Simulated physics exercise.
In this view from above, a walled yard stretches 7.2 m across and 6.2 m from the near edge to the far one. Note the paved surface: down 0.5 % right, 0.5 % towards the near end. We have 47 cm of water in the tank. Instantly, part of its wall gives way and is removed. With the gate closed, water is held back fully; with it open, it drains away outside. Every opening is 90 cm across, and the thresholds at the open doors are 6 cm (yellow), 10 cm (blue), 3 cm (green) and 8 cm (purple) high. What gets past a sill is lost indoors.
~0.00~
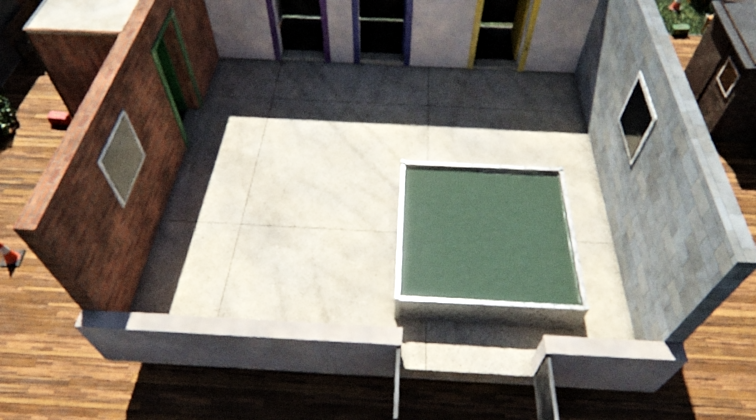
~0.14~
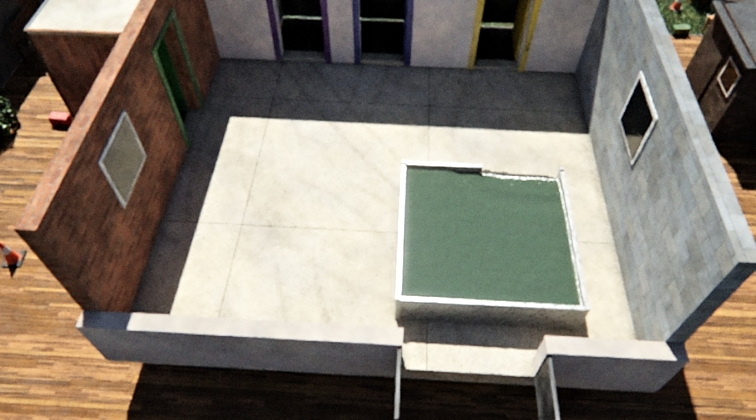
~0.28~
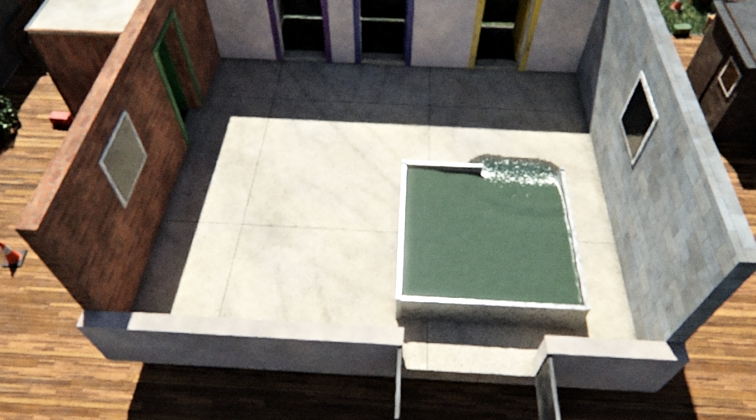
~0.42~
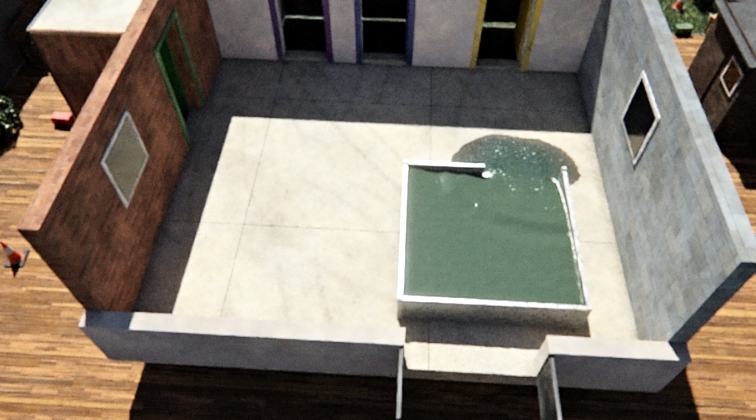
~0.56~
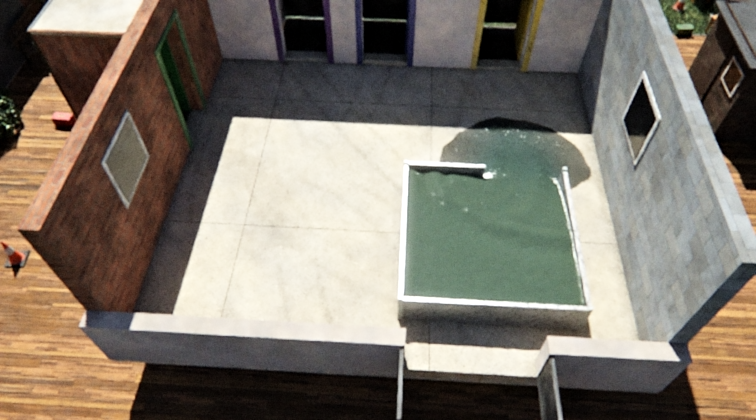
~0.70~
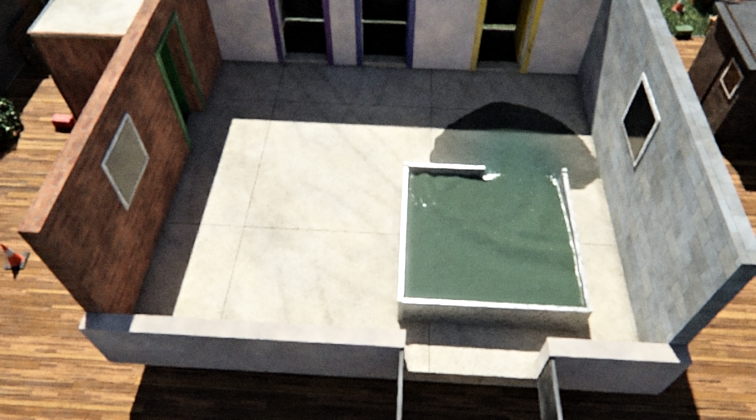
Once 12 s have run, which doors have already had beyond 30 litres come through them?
After 12 s: The yellow door already has; the blue door has not yet; the green door already has; the purple door has not yet.
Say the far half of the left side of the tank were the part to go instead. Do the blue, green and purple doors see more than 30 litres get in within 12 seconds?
Then it goes blue fine, green too high, purple fine.
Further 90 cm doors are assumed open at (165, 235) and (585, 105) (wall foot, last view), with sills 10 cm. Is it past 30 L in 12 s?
Taking them in order, the first gets too little and the second enough.
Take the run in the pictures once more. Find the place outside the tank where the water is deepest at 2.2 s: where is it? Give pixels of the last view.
Pixel (558, 76), about.
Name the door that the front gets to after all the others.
The final one is the green door.
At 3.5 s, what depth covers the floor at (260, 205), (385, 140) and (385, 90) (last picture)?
Depth readings in turn - 0, 0, 5 cm.
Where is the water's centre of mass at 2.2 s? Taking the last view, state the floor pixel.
I'd put it close to (500, 204).
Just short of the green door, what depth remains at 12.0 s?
I'd say close to 6.0 cm.
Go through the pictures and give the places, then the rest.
In the first picture, still water, 47 cm deep, in the tank at (485, 231).
In the second picture, water pours out on the tank's far side and has run 0.7 m, to a hidden place; typically 8 cm deep outside, 47 cm at the tank's back.
In the third picture, the front is at (475, 162), 0.9 m from the gap on the tank's far side; 0.9 m2 of floor is under water; 47 cm left at the back of the tank.
In the fourth picture, water pours out on the tank's far side and has run 1.3 m, to (488, 139); typically 6 cm deep outside, 47 cm at the tank's back.
In the fifth picture, water pours out on the tank's far side and has run 1.7 m, to (500, 121); typically 5 cm deep outside, 47 cm at the tank's back.
In the sixth picture, water pours out on the tank's far side and has run 2.2 m, to (505, 106); typically 4 cm deep outside, 47 cm at the tank's back.
After 1.4 s water covers 20 % of the floor and is deepest (27 cm) near (537, 183); yellow door 3 cm at the sill, 6 L in, blue door not reached, green door not reached, purple door not reached.
After 2.2 s water covers 25 % of the floor and is deepest (35 cm) near (558, 76); yellow door 10 cm at the sill, 59 L in, blue door 3 cm at the sill, 0 L in, green door not reached, purple door not reached.
After 3.5 s water covers 30 % of the floor and is deepest (27 cm) near (549, 75); yellow door 19 cm at the sill, 171 L in, blue door 8 cm at the sill, 0 L in, green door not reached, purple door 2 cm at the sill, 0 L in.
After 7.0 s water covers 70 % of the floor and is deepest (16 cm) near (541, 81); yellow door 13 cm at the sill, 312 L in, blue door 7 cm at the sill, 0 L in, green door 8 cm at the sill, 15 L in, purple door 4 cm at the sill, 0 L in.
After 12.0 s water covers 100 % of the floor and is deepest (10 cm) near (125, 337); yellow door 8 cm at the sill, 372 L in, blue door 4 cm at the sill, 0 L in, green door 6 cm at the sill, 60 L in, purple door 4 cm at the sill, 0 L in.
